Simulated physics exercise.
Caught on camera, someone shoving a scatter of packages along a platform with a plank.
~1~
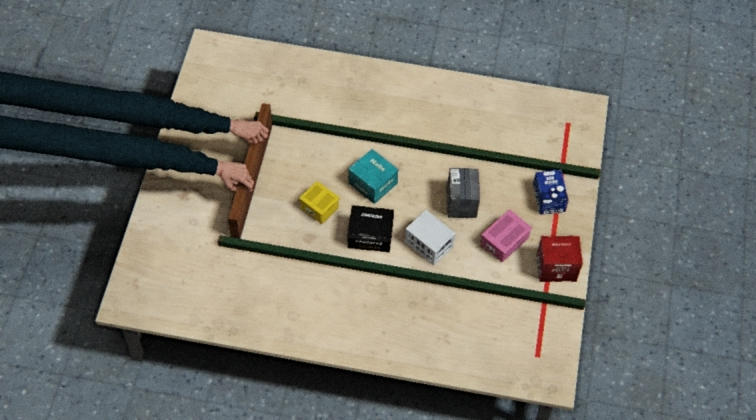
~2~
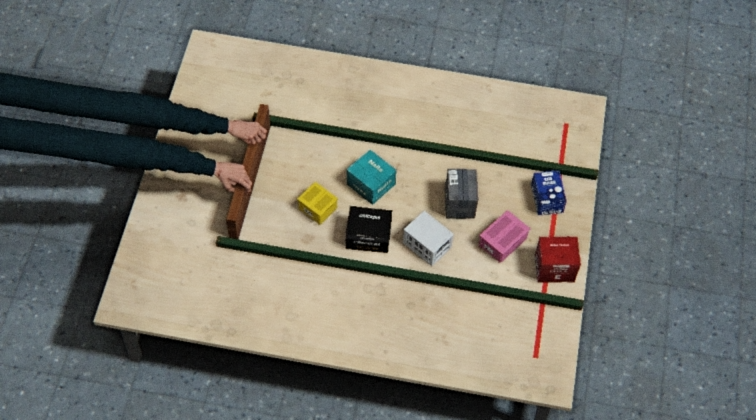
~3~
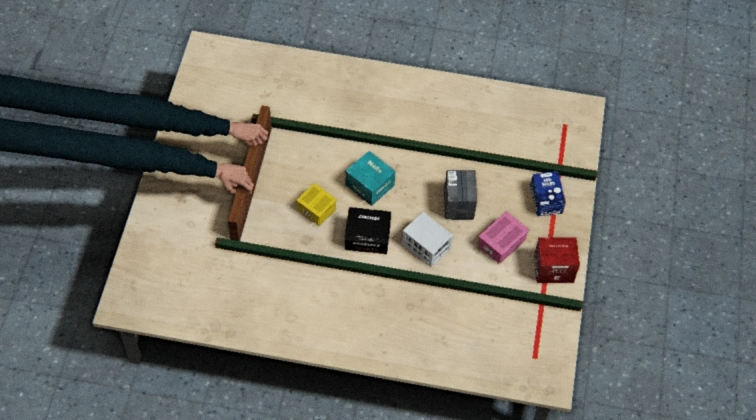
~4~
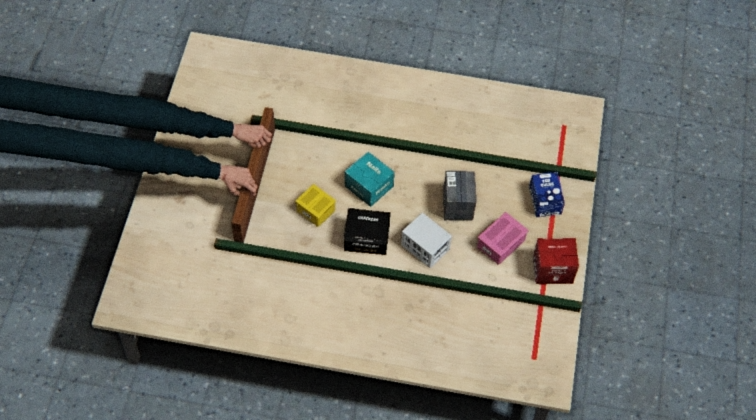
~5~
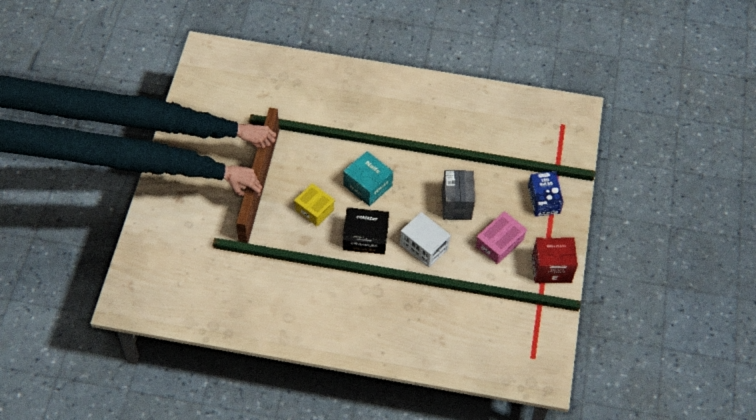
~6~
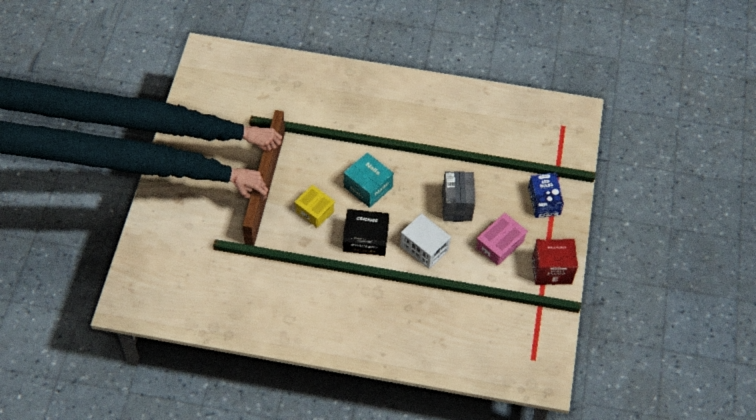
At the start, two hands hold a wooden plank at the left of a table, with eight colourful boxes scattered between two green rails and a red line at the right. The hands then slide the plank slightly rightward toward the yellow box, while the boxes stay practically still.
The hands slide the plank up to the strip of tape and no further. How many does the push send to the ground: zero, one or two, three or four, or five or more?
Outcome: The number that fall off is five or more.
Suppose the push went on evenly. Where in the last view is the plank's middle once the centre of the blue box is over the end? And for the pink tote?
For the blue box at (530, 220), for the pink tote at (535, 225).
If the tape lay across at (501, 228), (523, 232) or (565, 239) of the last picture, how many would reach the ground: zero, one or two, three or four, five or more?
One after another: Just one or two; one to two; more than four.
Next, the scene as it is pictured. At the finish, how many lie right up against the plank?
The number is 3.
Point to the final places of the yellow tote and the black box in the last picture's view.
Near (565, 237) and (562, 275).
Soon after, none off yet; red box at rest near (555, 262); blue box at rest near (546, 196); pink tote at rest near (501, 240).
Then, none off yet; red box at rest near (555, 262); blue box at rest near (546, 196); pink tote moved a little near (504, 238).
Further on, none off yet; red box moved about its own width near (584, 266); blue box moved about its own width near (575, 193); pink tote moved about its own width near (548, 248).
By the end, the number that fall off is five or more; fallen, white crate, grey parcel, pink tote, blue box and red box.
